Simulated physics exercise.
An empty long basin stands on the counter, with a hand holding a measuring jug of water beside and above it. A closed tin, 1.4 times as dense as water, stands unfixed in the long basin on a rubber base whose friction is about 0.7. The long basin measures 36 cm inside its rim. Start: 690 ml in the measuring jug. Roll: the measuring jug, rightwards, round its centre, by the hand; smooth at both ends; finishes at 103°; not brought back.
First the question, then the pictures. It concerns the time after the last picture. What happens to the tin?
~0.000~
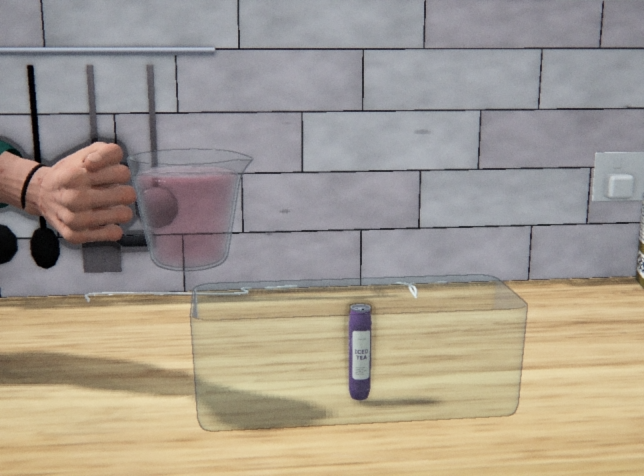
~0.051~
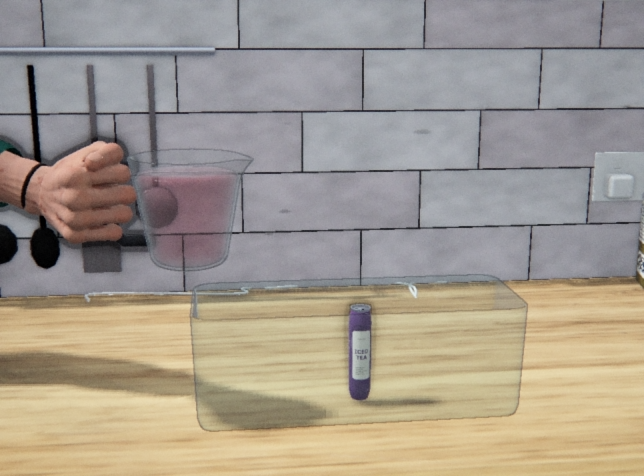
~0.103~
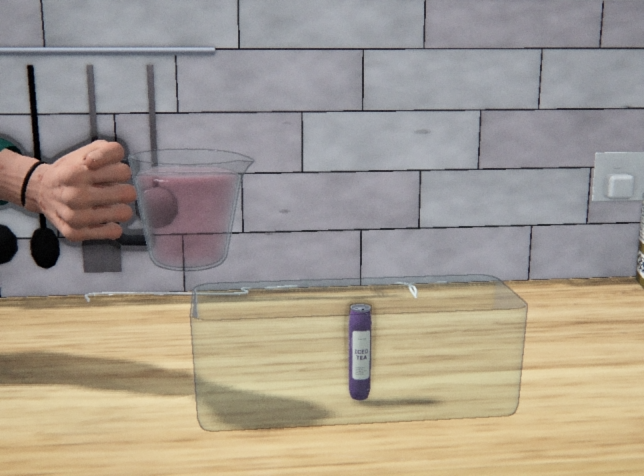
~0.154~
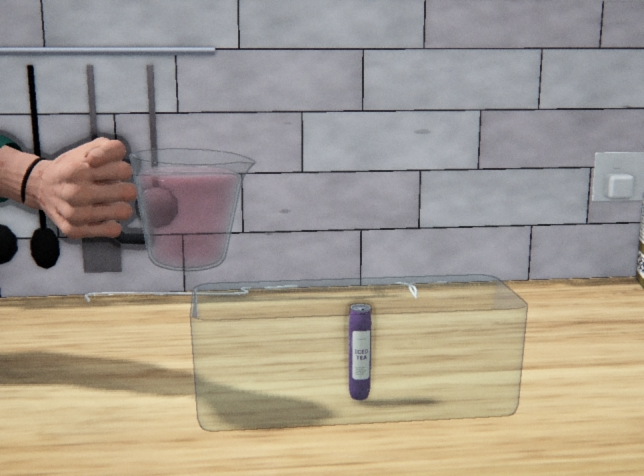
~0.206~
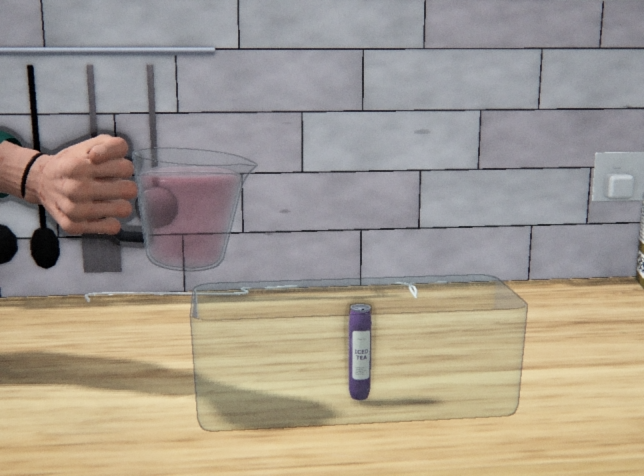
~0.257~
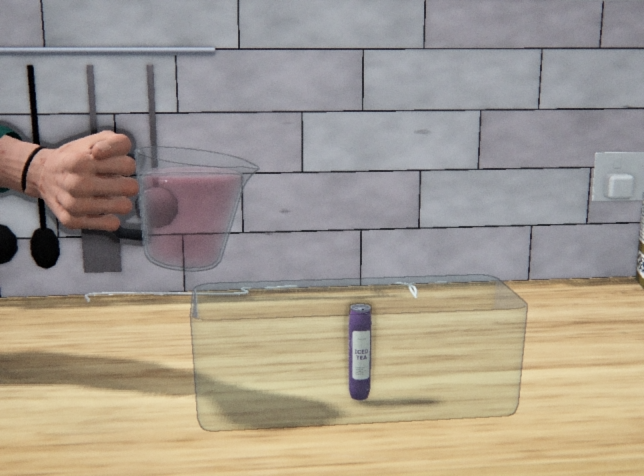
It never tumbles.
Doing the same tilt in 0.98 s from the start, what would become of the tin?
Outcome - the tin remains standing.
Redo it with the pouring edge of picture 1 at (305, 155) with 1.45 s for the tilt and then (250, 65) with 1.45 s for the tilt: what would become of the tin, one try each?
In the first try it comes down; in the second it comes down.
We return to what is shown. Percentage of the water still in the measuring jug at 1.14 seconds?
Share remaining: Approx. 22 %.
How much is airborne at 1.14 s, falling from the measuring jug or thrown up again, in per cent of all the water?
Airborne fraction: Approx. 12 %.
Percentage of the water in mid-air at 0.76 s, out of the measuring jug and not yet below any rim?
Estimate: About 14 % of all of it.
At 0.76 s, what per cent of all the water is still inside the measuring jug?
About 78 per cent.
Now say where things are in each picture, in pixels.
Tilt 0°; pouring edge (253, 157); surface from (135, 173) to (239, 171); the long basin's rim runs from (193, 303) to (511, 292); the tin's top is at (360, 312), in the first frame.
Tilt 0°; pouring edge (254, 158); surface from (136, 173) to (240, 172), in the second frame.
Tilt 1°; pouring edge (254, 159); surface from (136, 172) to (240, 172), in the third frame.
Tilt 3°; pouring edge (256, 161); surface from (138, 172) to (241, 173), in the fourth frame.
Tilt 5°; pouring edge (258, 163); surface from (139, 173) to (243, 173), in the fifth frame.
Tilt 8°; pouring edge (260, 167); surface from (141, 173) to (246, 173), in the sixth frame.
By 0.76 s the tilt is 56° and 78 per cent is still to pour; the tin stands where it began.
By 1.14 s the tilt is 92° and 22 per cent is still to pour; the tin stands where it began.
By 1.53 s the tilt is 103° and 0 per cent is still to pour; the tin stands where it began.
By 1.95 s the tilt is 103° and 0 per cent is still to pour; the tin stands where it began.
At rest the tin stands where it began.
